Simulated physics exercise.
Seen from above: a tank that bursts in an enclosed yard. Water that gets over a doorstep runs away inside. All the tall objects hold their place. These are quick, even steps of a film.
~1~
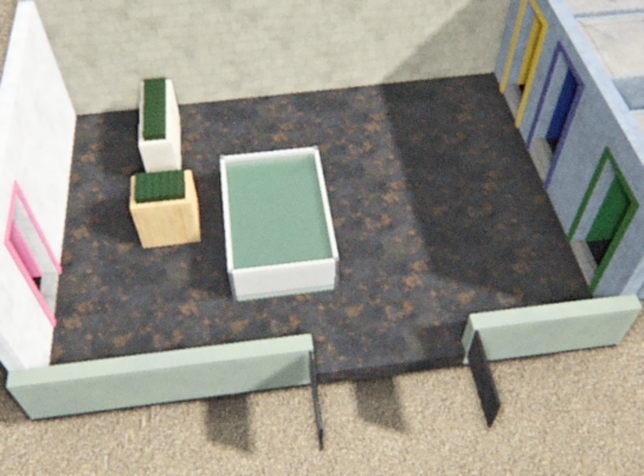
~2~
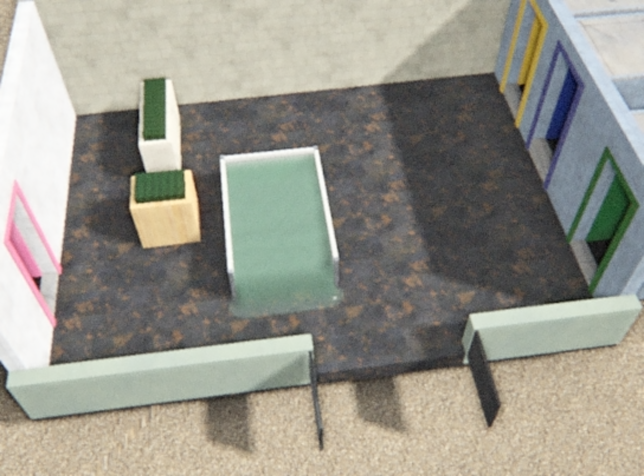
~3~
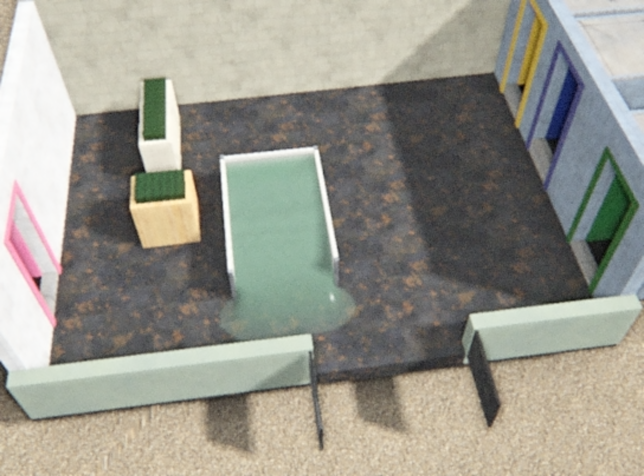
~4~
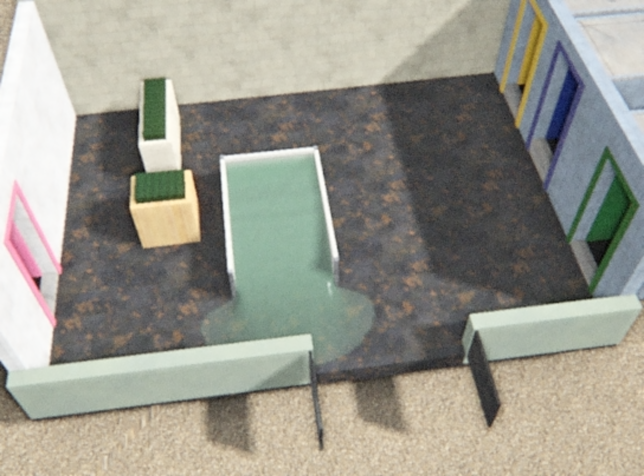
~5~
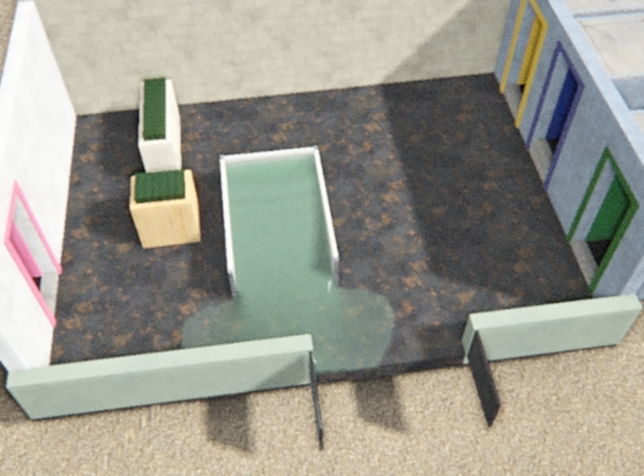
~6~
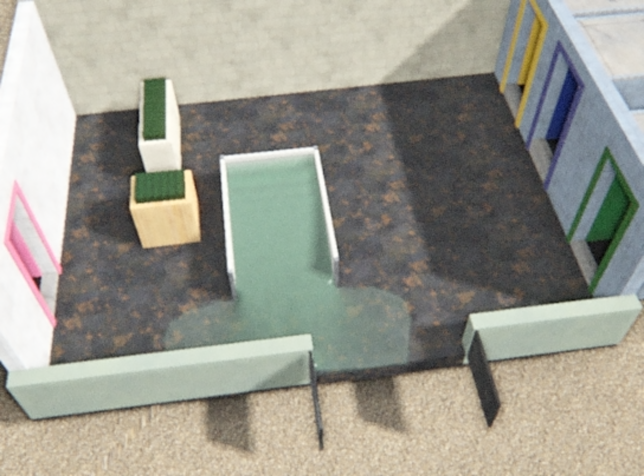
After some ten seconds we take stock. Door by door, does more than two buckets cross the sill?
In the end: The green door stays under that; the blue door stays under that; the yellow door stays under that; the pink door takes more than that.
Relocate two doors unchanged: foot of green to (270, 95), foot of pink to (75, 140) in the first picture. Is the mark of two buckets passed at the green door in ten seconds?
My reading: Green door holds.
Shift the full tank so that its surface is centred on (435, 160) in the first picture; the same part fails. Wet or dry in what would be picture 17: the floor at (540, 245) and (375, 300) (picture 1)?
As listed: Covered, covered.
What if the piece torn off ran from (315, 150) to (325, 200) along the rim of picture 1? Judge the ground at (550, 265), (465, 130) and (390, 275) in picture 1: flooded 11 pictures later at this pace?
As listed: Wet, flooded, free of water.
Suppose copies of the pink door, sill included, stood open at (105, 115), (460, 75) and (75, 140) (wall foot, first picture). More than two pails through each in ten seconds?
One after the other: Passes that mark, holds, passes that mark.
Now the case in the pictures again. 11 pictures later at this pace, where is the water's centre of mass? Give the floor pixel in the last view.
Near (250, 289).
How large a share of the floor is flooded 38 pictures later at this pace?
Roughly 40 per cent.
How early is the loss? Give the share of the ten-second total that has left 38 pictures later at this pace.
Some 90 per cent.
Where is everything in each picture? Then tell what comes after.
In the first picture, still water in the water tank at (276, 209).
In the second picture, the front is at (232, 305), out from the gap at (285, 282).
In the third picture, the front is at (229, 328), out from the gap at (285, 284).
In the fourth picture, the front is at a hidden place, out from the gap at (285, 285).
In the fifth picture, the front is at a hidden place, out from the gap at (285, 286).
In the sixth picture, the front is at a hidden place, out from the gap at (285, 286).
A moment on, water covers 10 % of the floor; the green door not reached, the blue door not reached, the yellow door not reached, the pink door not reached.
Next, water covers 15 % of the floor; the green door not reached, the blue door not reached, the yellow door not reached, the pink door wet at the sill, nothing in.
Then, water covers 30 % of the floor; the green door not reached, the blue door not reached, the yellow door not reached, the pink door over two buckets in.
Later, water covers 40 % of the floor; the green door wet at the sill, nothing in, the blue door not reached, the yellow door not reached, the pink door over two buckets in.
In the end, water covers 60 % of the floor; the green door wet at the sill, nothing in, the blue door not reached, the yellow door not reached, the pink door over two buckets in.
